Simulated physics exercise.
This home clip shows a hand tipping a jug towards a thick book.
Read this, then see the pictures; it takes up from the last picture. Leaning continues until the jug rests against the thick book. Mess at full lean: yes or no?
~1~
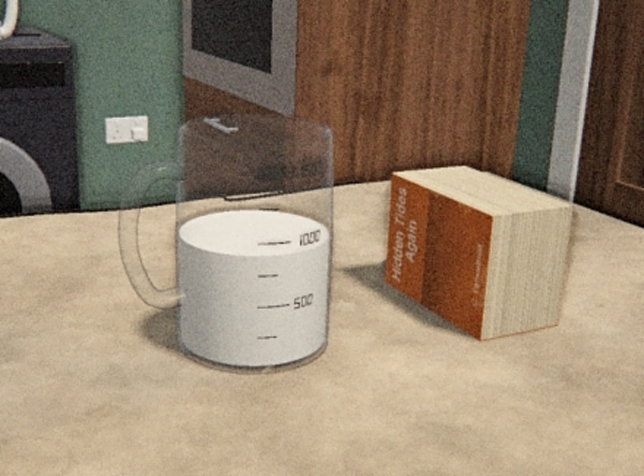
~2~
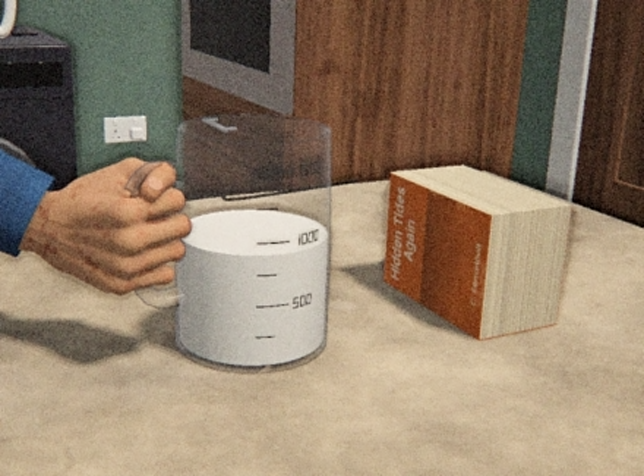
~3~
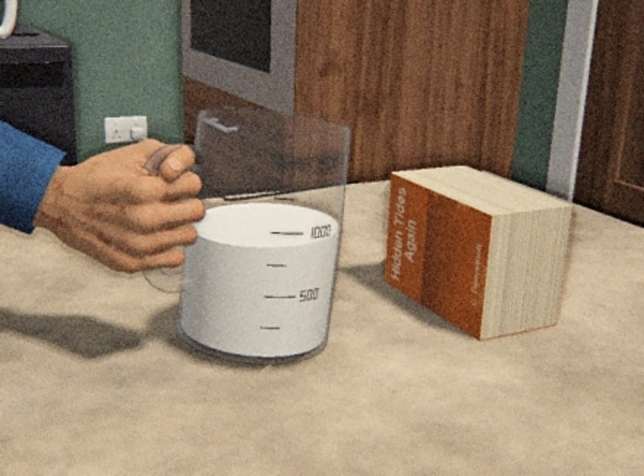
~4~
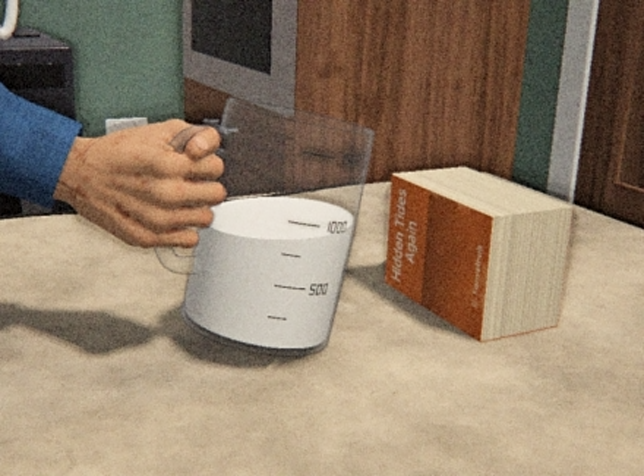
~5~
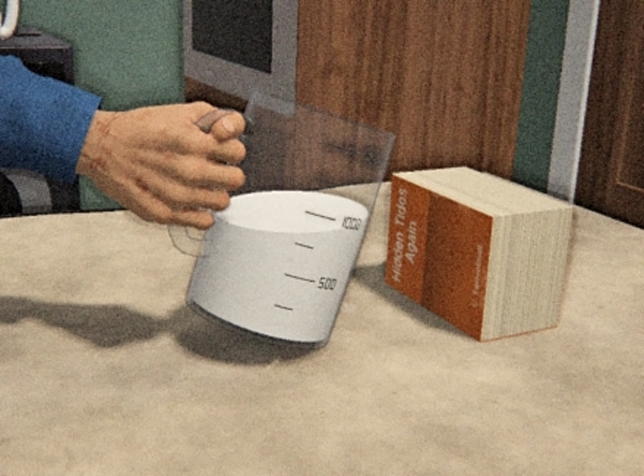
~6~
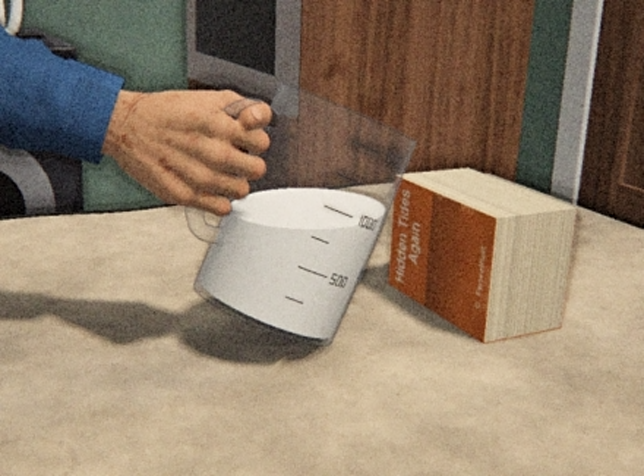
No.
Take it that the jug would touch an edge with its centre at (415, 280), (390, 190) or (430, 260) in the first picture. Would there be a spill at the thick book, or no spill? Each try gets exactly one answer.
Overflow, no loss, overflow.
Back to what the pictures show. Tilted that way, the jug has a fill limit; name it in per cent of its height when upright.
It can go up to around 65 per cent.
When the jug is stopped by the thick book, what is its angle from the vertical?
About 45 degrees.
Shortly, the jug leans by about 35°; none is lost.
Then, the jug leans by about 45°; none is lost.
At the finish, the jug leans by about 45°, against the thick book; none is lost.
